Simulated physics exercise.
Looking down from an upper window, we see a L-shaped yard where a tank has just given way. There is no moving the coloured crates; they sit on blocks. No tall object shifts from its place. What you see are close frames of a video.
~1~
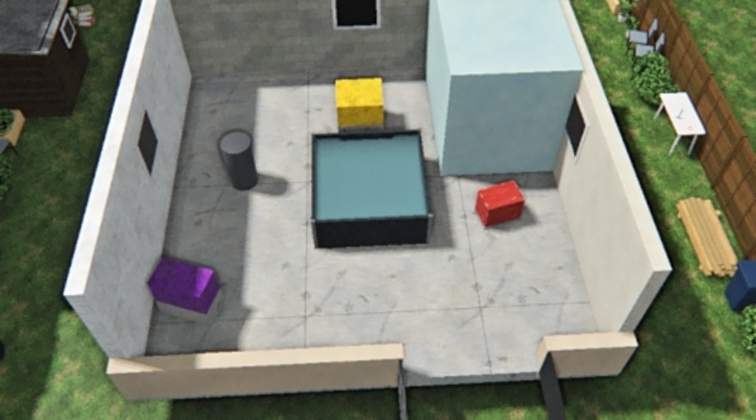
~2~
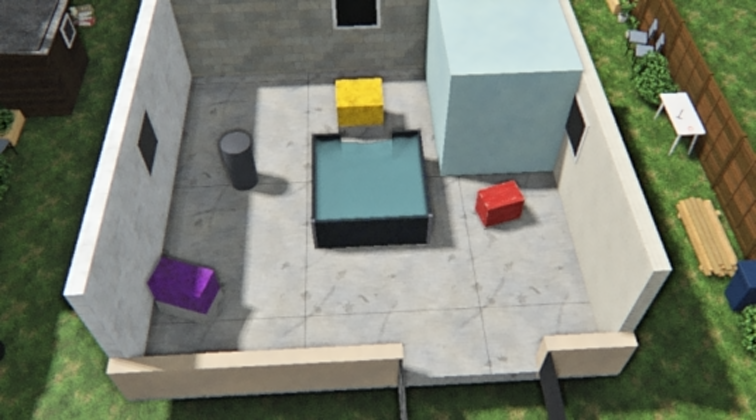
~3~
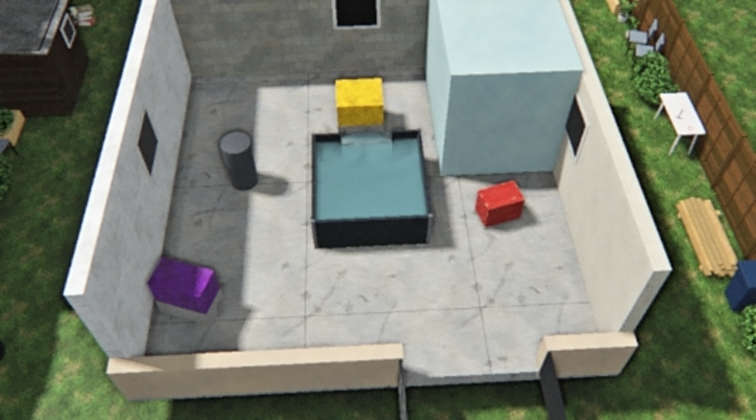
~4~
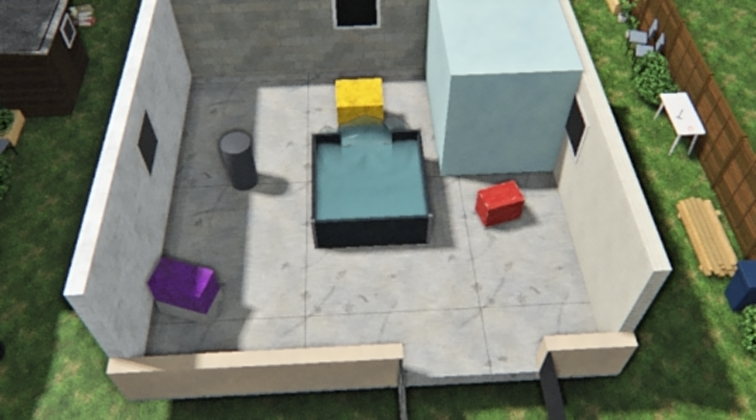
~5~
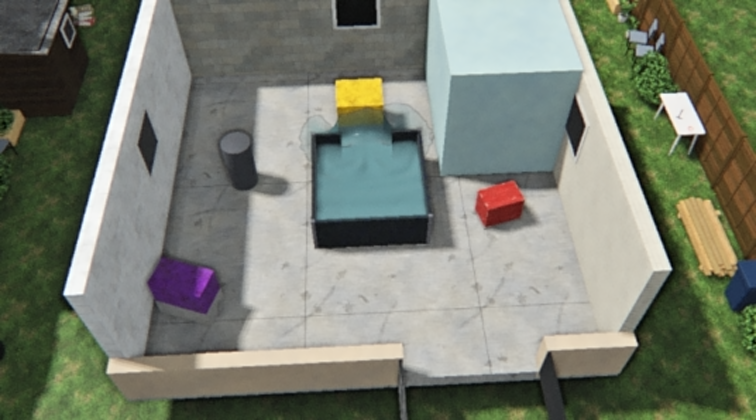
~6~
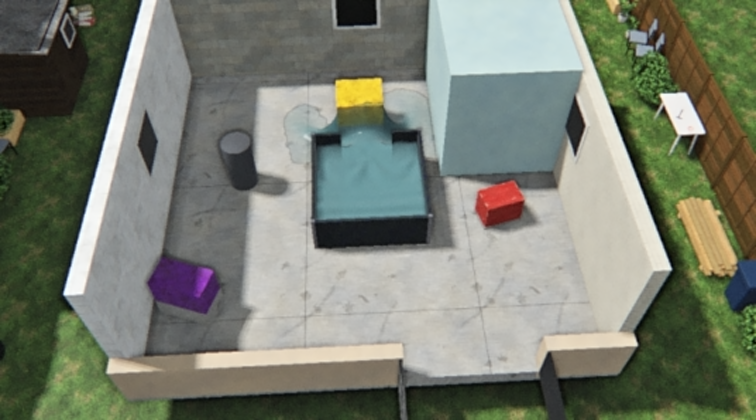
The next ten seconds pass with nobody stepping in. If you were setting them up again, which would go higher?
Outcome: The purple crate is out of reach of the water, the red crate is out of reach of the water, the yellow crate is within reach of the water.
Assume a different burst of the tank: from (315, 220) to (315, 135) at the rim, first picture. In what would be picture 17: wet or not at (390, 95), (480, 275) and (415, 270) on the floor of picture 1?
Point by point: Unwetted, unwetted, unwetted.
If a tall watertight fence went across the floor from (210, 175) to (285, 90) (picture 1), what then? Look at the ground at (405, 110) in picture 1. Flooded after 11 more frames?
There: Flooded.
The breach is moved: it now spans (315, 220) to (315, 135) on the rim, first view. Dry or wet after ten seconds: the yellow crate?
Note: Yellow crate is never reached.
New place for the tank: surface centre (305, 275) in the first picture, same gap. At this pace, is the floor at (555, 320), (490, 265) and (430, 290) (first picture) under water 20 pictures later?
First unwetted; next unwetted; last unwetted.
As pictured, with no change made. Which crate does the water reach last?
That's the purple crate.
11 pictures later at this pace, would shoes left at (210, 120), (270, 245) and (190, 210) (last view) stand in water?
Point one sodden, point two left clear, point three left clear.
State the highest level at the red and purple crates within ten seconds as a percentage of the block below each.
I'd put it at some 60 % for one and some 40 % for the other, in that order.
A moment on, water covers 20 % of the floor; the purple crate not reached, the red crate not reached, the yellow crate water round its plinth.
Next, water covers 35 % of the floor; the purple crate not reached, the red crate not reached, the yellow crate water round its plinth.
Then, water covers 55 % of the floor; the purple crate water round its plinth, the red crate water round its plinth, the yellow crate water round its plinth.
Later, water covers 70 % of the floor; the purple crate water round its plinth, the red crate water round its plinth, the yellow crate water round its plinth.
In the end, water covers 90 % of the floor; the purple crate stayed above the water, the red crate stayed above the water, the yellow crate was topped.
